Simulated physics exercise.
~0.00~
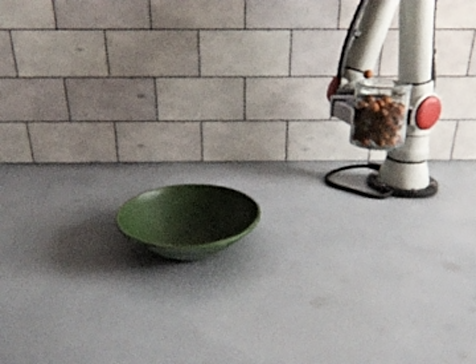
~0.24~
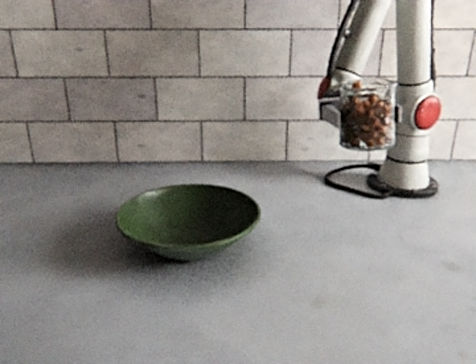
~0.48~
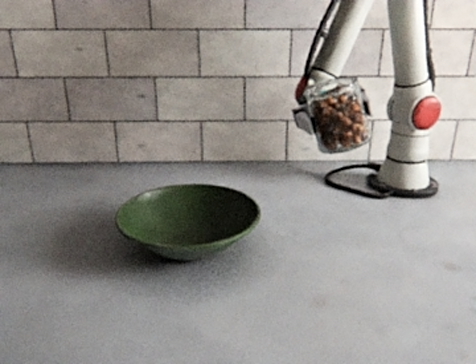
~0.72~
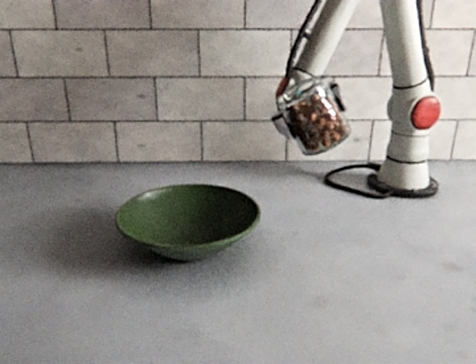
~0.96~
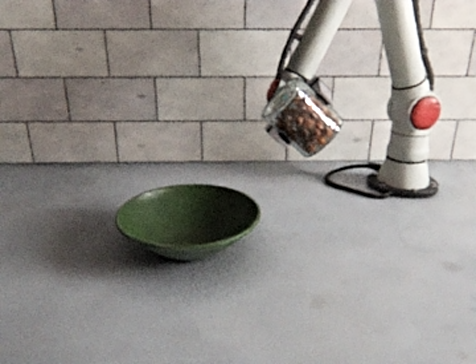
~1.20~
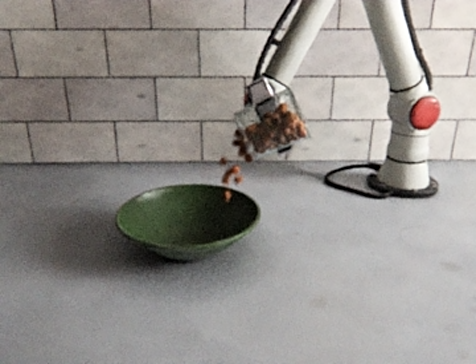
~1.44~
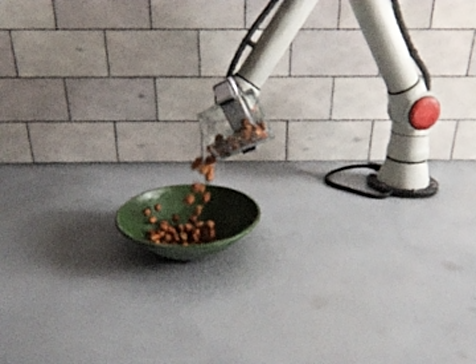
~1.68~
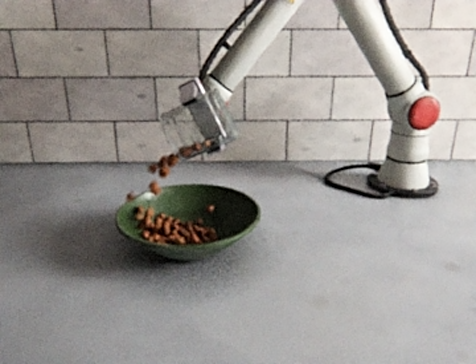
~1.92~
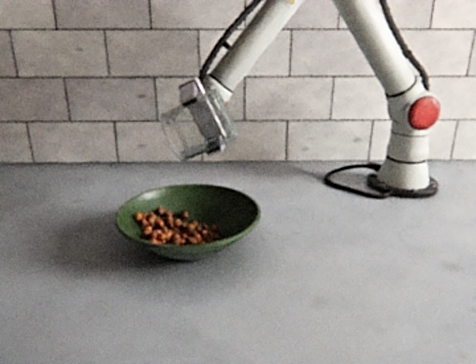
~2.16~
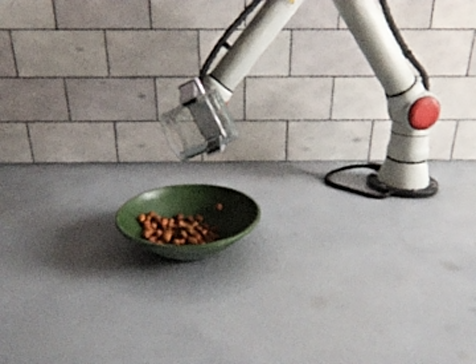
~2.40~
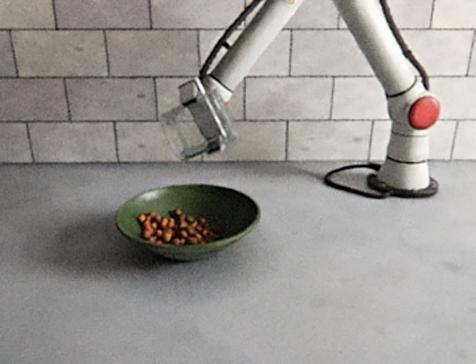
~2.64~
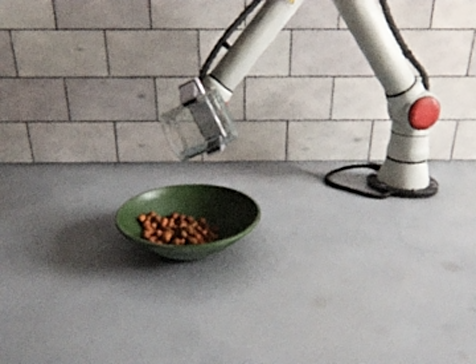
Robot arm carrying a clear container of hazelnuts left, tipping them into a green bowl, then holding the emptied container still above.
